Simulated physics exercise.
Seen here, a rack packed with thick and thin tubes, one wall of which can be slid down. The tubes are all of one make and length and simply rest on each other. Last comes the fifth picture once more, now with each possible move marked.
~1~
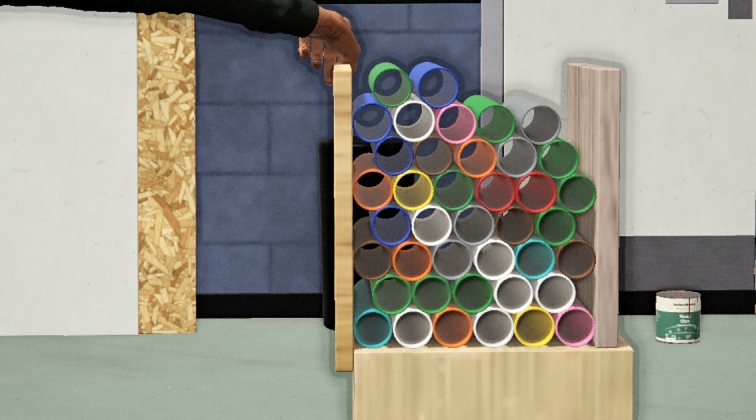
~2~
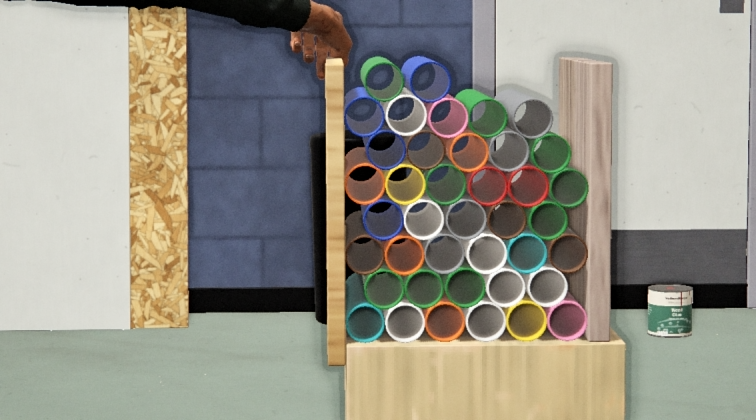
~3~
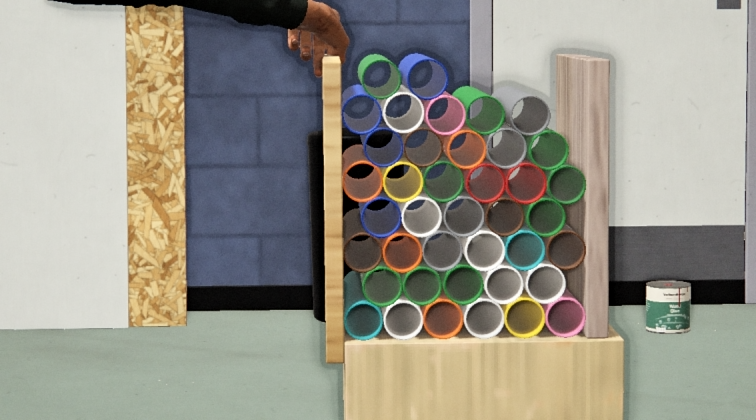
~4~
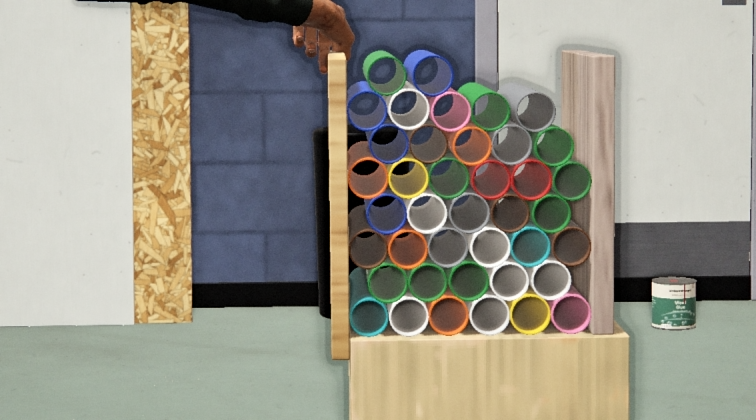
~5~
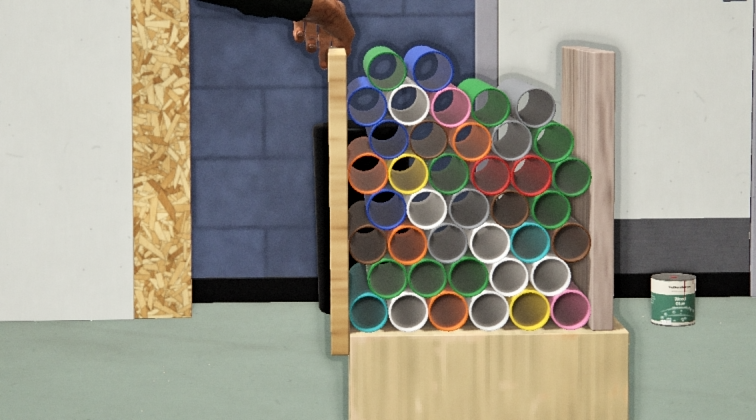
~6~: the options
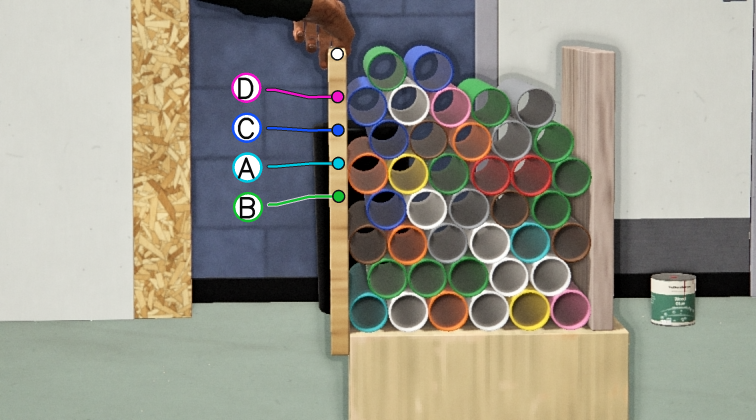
Nothing visibly moves as a hand stays atop the left board beside the stacked, colourful tubes.
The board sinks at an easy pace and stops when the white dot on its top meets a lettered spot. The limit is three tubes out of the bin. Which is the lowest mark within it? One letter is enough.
Down to B.
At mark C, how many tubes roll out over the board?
The count is none.
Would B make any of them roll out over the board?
Yes, at B.
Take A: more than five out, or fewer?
It loses fewer than five.
On the copy, A at (338, 164); B at (338, 197); C at (338, 130); D at (337, 97); the white dot at (337, 54).
On B. First, top of the board (347, 118).
Then, top of the board (348, 191).
Finally, top of the board (348, 196), two out over the board.
By contrast, A two out over the board; C none out over the board; D none out over the board.
